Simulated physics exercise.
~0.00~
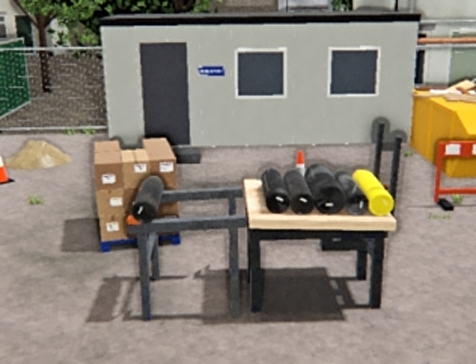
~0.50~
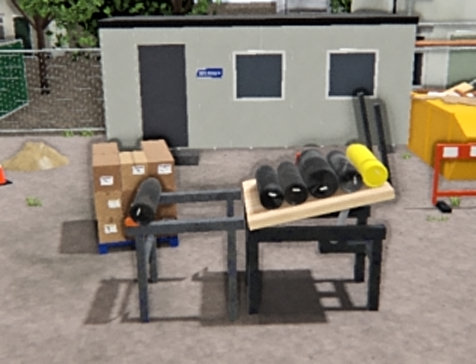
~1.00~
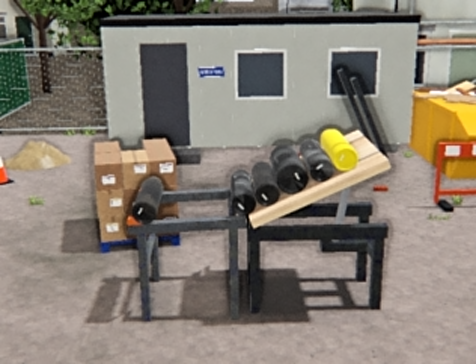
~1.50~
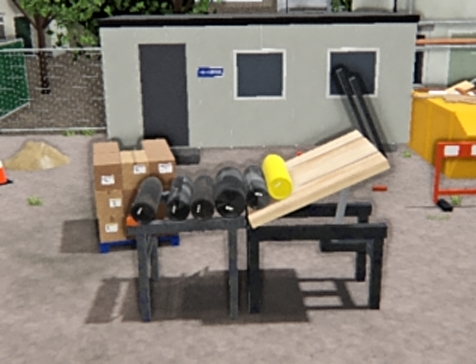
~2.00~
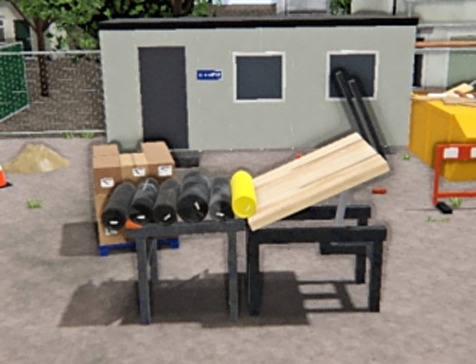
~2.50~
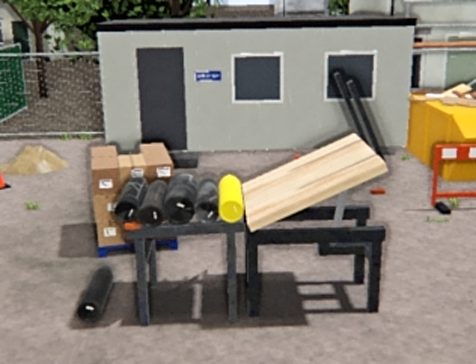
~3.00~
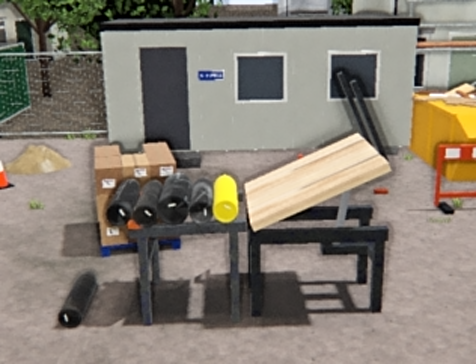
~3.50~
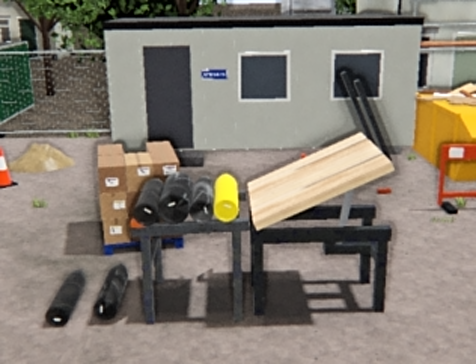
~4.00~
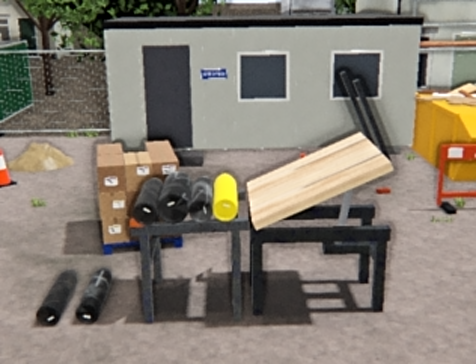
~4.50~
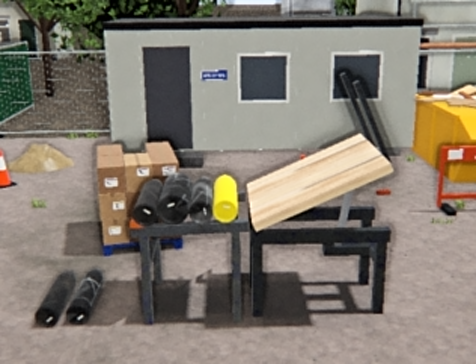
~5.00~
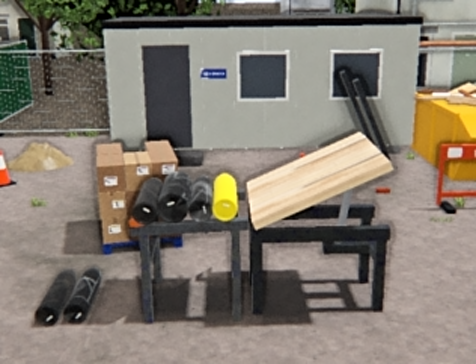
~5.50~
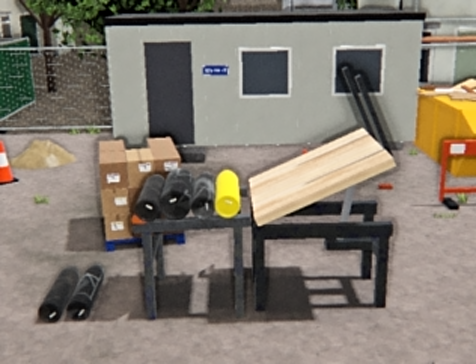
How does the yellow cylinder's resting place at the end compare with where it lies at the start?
At the start it lies at the right side of the wooden deck, and by the end it rests further left, on the dark rack near the deck's lower edge.
